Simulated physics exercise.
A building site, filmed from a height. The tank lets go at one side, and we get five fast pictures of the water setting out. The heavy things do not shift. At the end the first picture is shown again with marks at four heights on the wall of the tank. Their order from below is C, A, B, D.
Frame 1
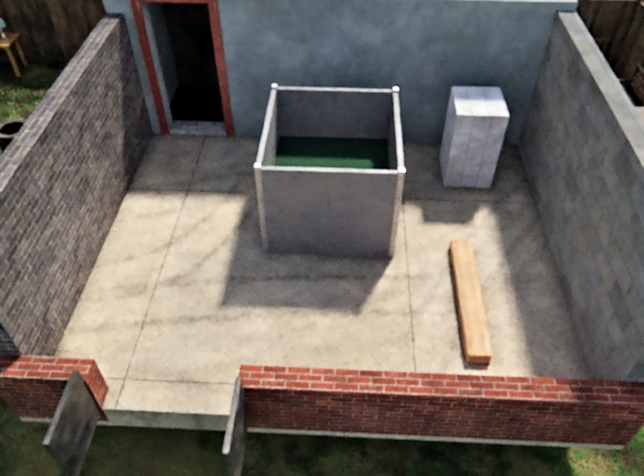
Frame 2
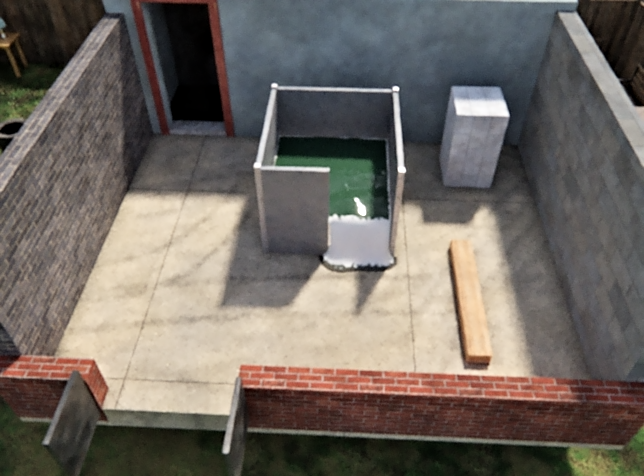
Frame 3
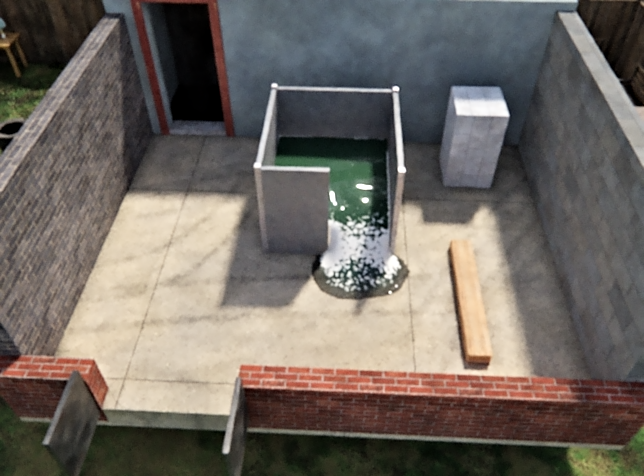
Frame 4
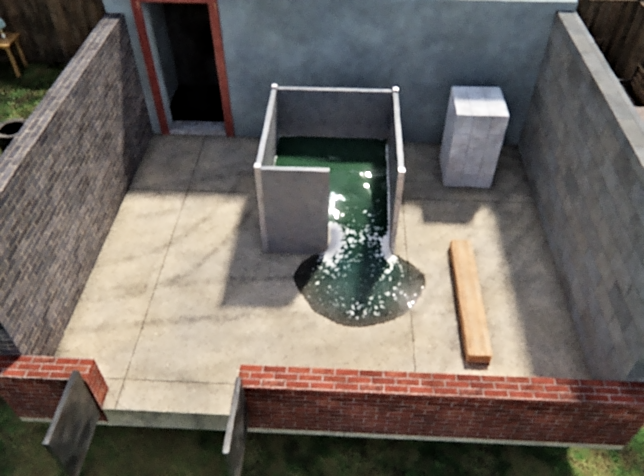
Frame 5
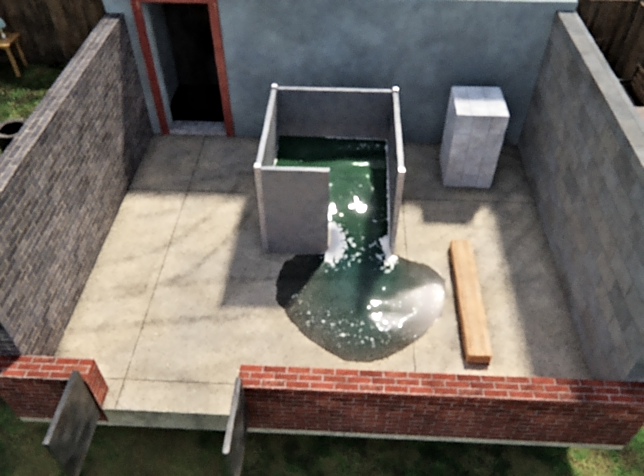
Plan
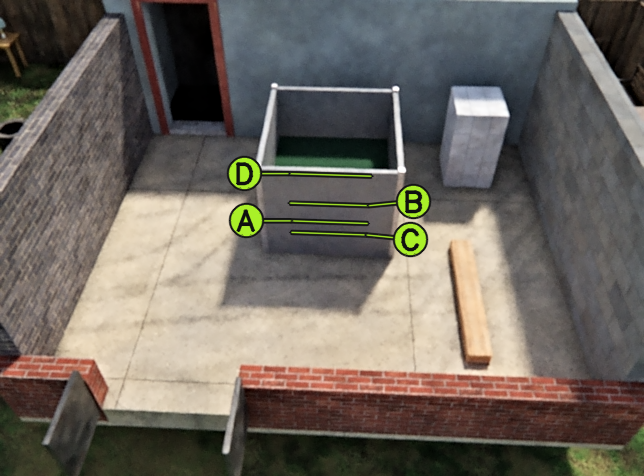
Dark green water sits still in a square grey tank in a walled concrete yard, then pours out through a gap at the right of the tank's front wall. Foaming white, it spreads across the floor in a widening rounded puddle, reaching close to the wooden beam on the right.
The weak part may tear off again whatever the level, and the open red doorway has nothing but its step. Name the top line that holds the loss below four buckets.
The limit is B.
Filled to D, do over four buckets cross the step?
Yes, that goes wrong.
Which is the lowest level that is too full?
The answer is D.
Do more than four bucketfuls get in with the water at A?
No.
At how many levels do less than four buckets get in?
Three of the four.
In lime, A at (329, 222); B at (329, 204); C at (329, 233); D at (329, 174); from the bottom up C, A, B, D.
With A, nothing gets over.
With B, a bucket or two gets in.
With C, nothing gets over.
With D, about 11 bucketfuls get in.
